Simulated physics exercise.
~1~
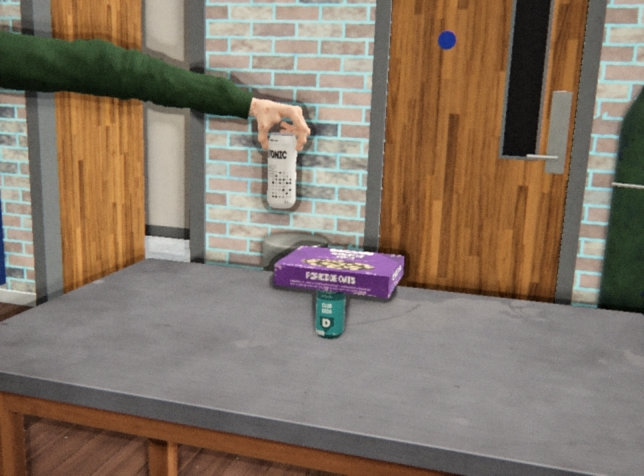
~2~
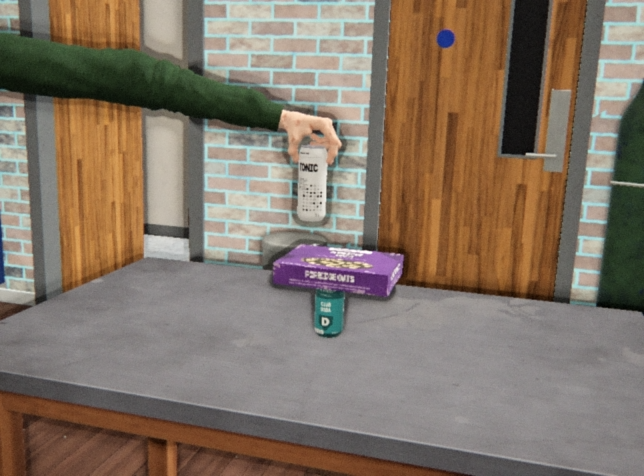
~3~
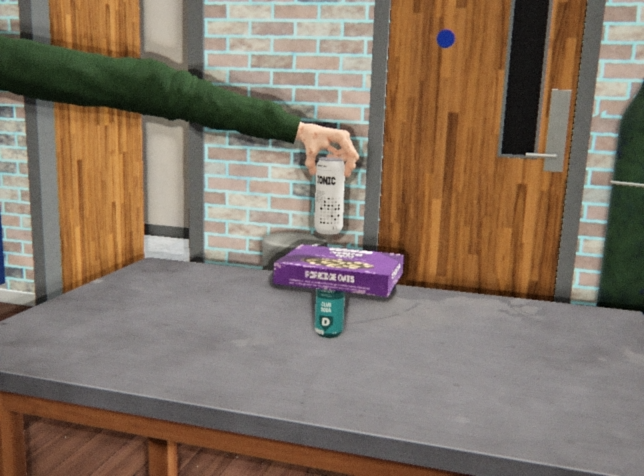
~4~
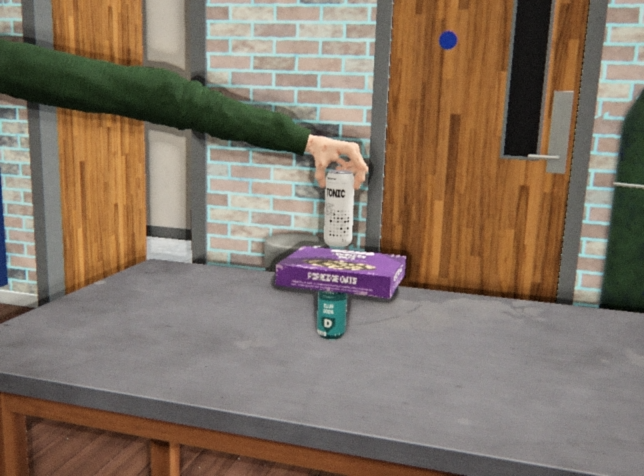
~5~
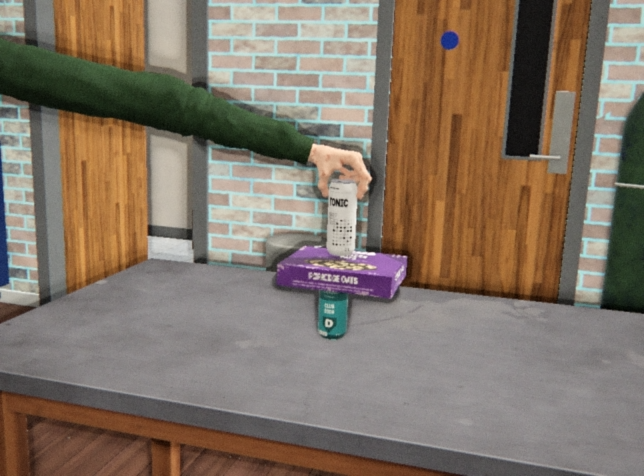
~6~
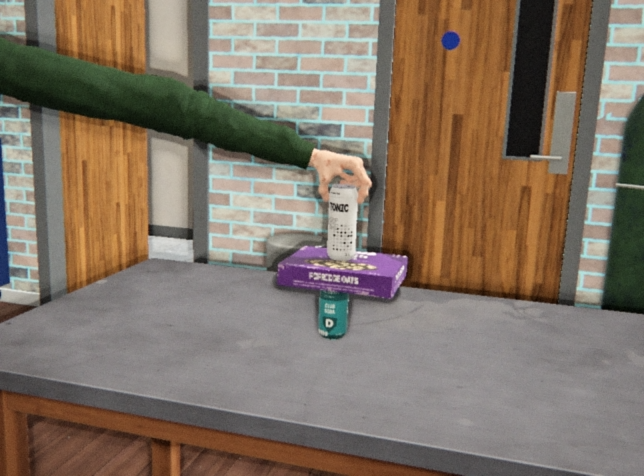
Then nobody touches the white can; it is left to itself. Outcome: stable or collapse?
The stack stays put.
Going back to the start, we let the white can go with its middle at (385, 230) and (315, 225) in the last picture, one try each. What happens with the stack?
First case: It collapses; second case: It remains standing.
Then, 0.20 s after the last picture, nothing has stirred.
Then, 0.50 s after the last picture, white can resting near (342, 223).
At rest, all 3 in place. Seen from the same camera at the end, white can near (342, 223). The stack keeps its balance.
